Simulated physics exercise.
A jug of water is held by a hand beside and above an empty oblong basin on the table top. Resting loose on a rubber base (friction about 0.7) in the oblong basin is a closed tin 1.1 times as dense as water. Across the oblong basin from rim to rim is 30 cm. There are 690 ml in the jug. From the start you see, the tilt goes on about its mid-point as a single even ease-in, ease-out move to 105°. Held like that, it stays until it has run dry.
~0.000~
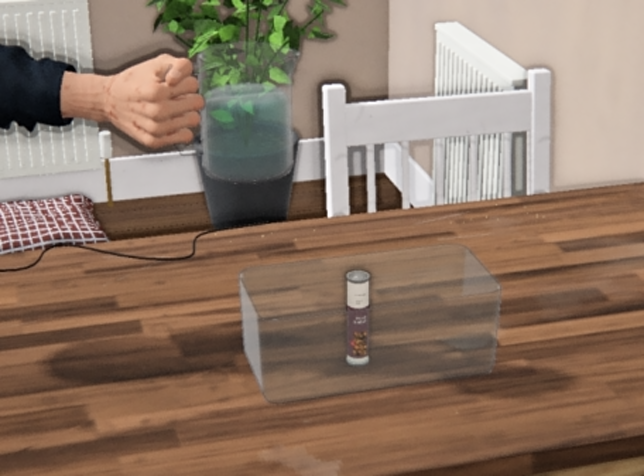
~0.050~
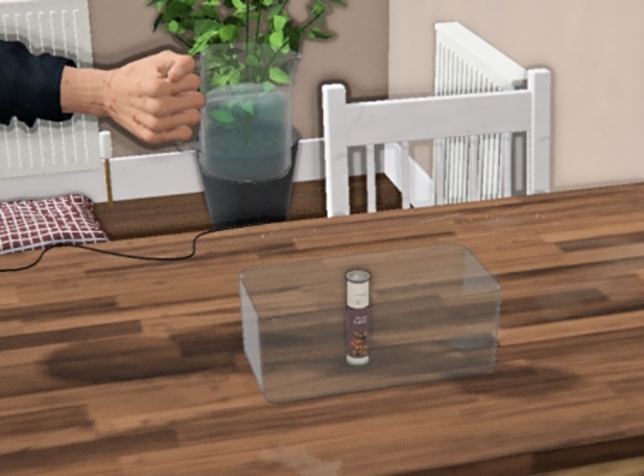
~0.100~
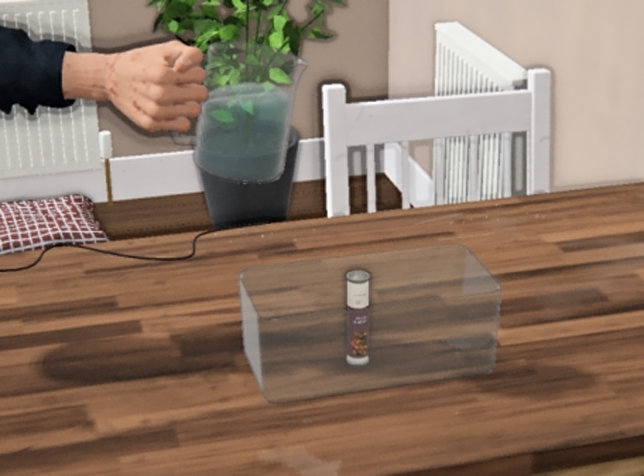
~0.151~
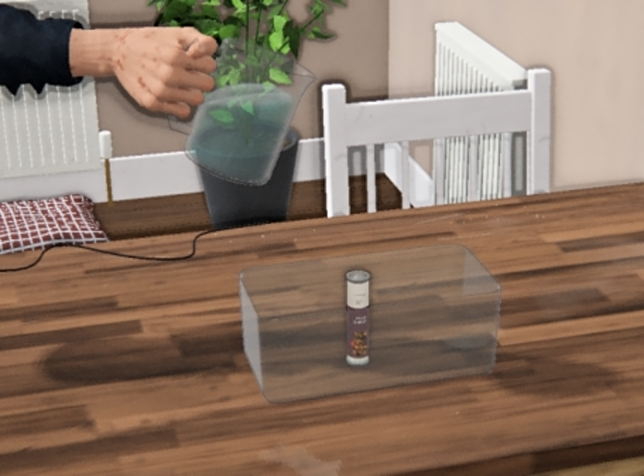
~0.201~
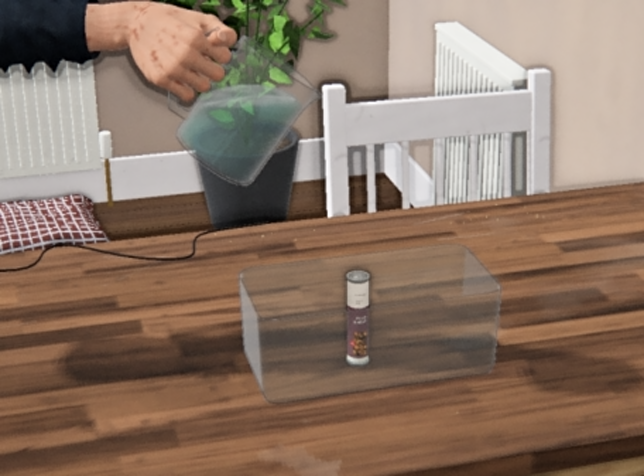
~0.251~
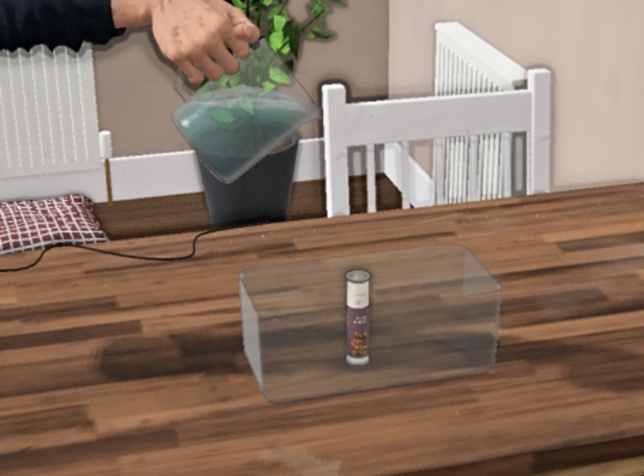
A hand in a dark sleeve, at the upper left, grips a clear jug of bluish water beside a wooden table, viewed from slightly above by a still camera. An oblong see-through basin stands on the tabletop with a small white-capped, dark-labelled tin in it, before a white chair, radiators and a leafy plant. The hand steadily tilts the jug rightward, its water shifting inside.
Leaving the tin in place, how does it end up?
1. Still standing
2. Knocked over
Still standing.
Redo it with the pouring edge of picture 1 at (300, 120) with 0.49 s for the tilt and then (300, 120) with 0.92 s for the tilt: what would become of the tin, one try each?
In the first try it comes down; in the second it comes down.
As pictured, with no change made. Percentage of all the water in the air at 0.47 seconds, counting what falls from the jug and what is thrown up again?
Some 36 per cent, I reckon.
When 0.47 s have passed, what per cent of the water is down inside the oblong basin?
About 1%.
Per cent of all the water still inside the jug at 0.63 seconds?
22 in a hundred, give or take.
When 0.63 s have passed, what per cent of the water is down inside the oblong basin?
Near 42 in a hundred.
By 0.47 s the tilt is 105° and 62 per cent is still to pour; the tin stands where it began.
By 0.63 s the tilt is 105° and 22 per cent is still to pour; the tin stands where it began.
By 0.81 s the tilt is 105° and 7 per cent is still to pour; the tin stands where it began.
By 0.99 s the tilt is 105° and 1 per cent is still to pour; the tin stands where it began.
At rest the tin stands where it began.
